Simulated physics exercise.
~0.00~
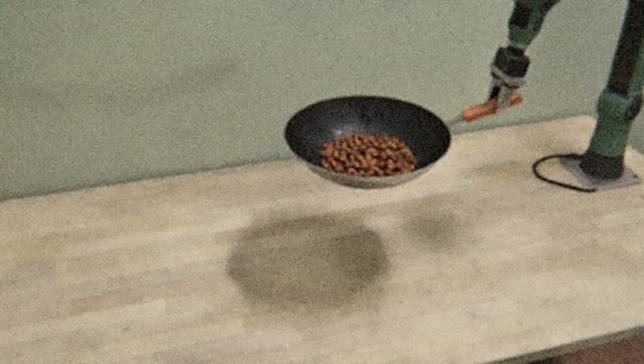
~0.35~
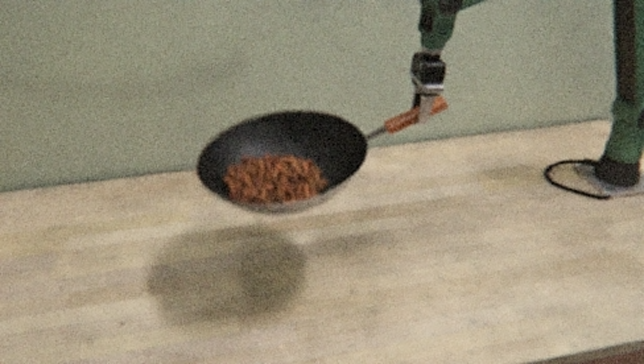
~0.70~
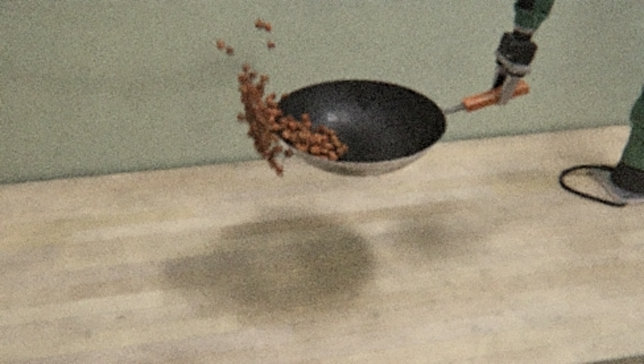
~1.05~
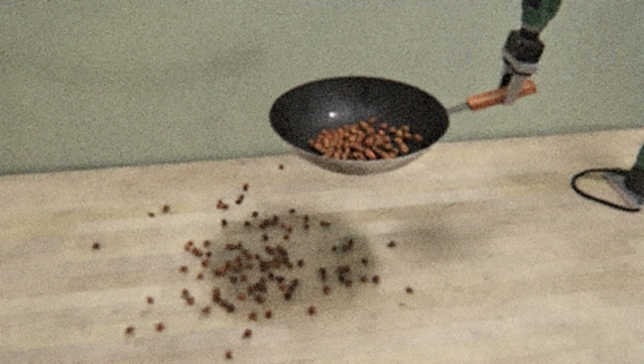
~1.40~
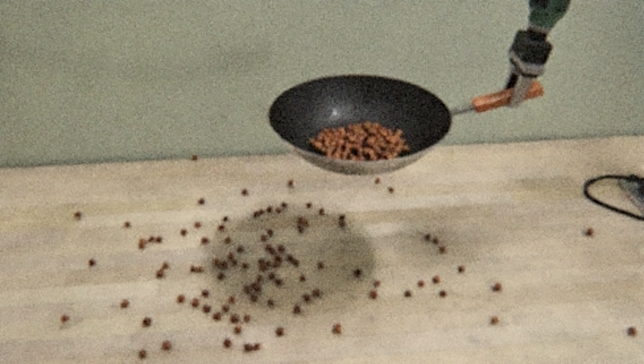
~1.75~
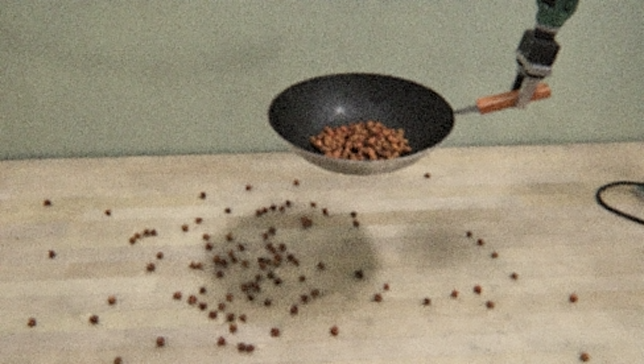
Above a wooden table, a robot arm jerks a wok of nuts, scattering many below.
